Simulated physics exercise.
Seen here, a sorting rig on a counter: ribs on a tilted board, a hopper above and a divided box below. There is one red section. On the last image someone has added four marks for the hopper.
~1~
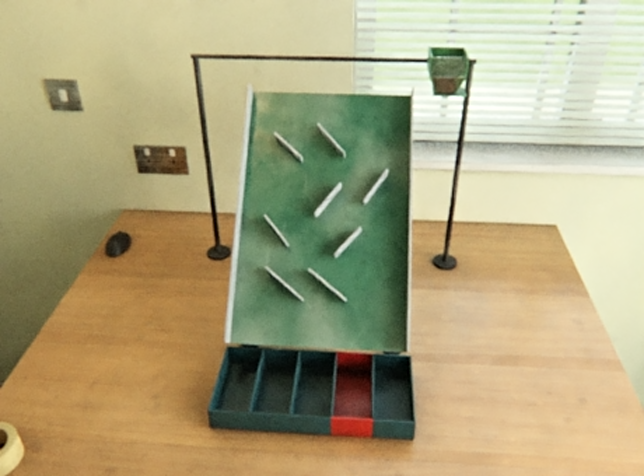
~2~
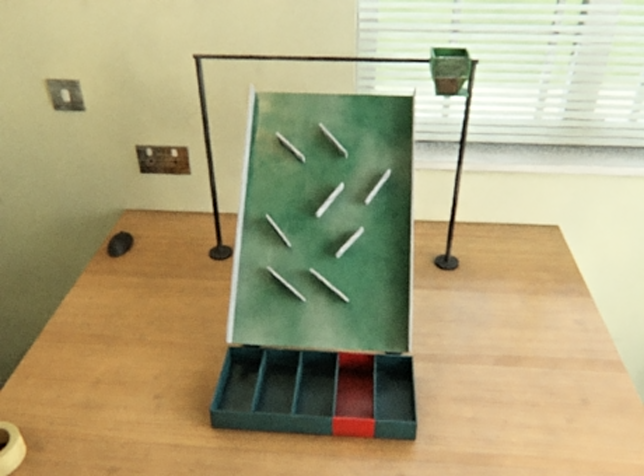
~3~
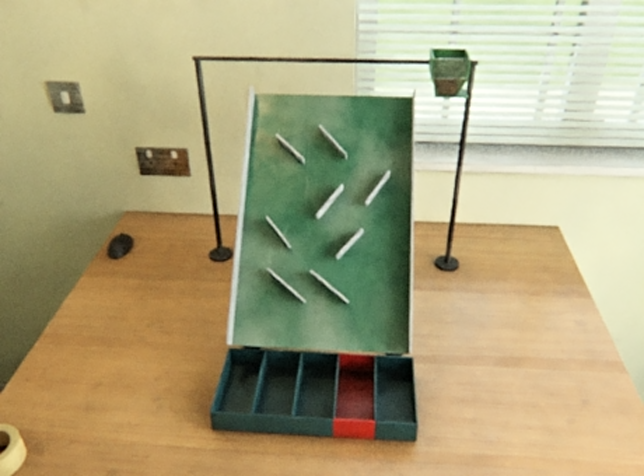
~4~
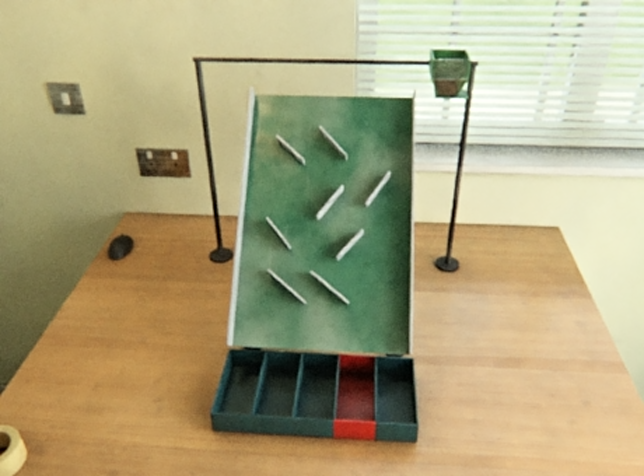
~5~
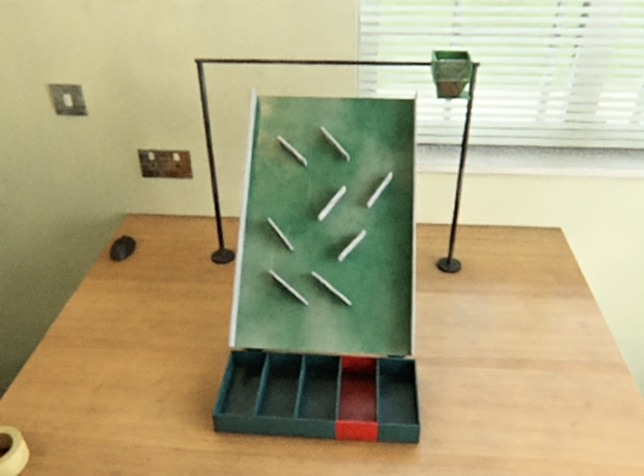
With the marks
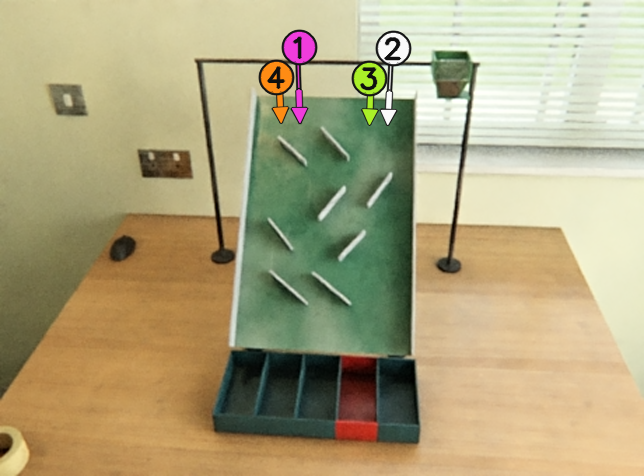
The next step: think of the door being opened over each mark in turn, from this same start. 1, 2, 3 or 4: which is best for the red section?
It is 1.
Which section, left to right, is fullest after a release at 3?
It is the fifth one.
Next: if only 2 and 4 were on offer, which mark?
Mark 4.
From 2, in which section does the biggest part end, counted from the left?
The fifth from the left.
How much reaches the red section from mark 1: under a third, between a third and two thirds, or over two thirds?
It is between a third and two thirds.
On the marked copy, mark 1 meets the board at (299, 117); mark 2 meets the board at (388, 119); mark 3 meets the board at (369, 119); mark 4 meets the board at (280, 117).
For mark 1, about half in the red section, about half in other sections.
For mark 2, a small part in the red section, most in other sections, a small part outside the box.
For mark 3, about a quarter in the red section, most in other sections, a stray few outside the box.
For mark 4, about a quarter in the red section, about two thirds in other sections, a small part outside the box.
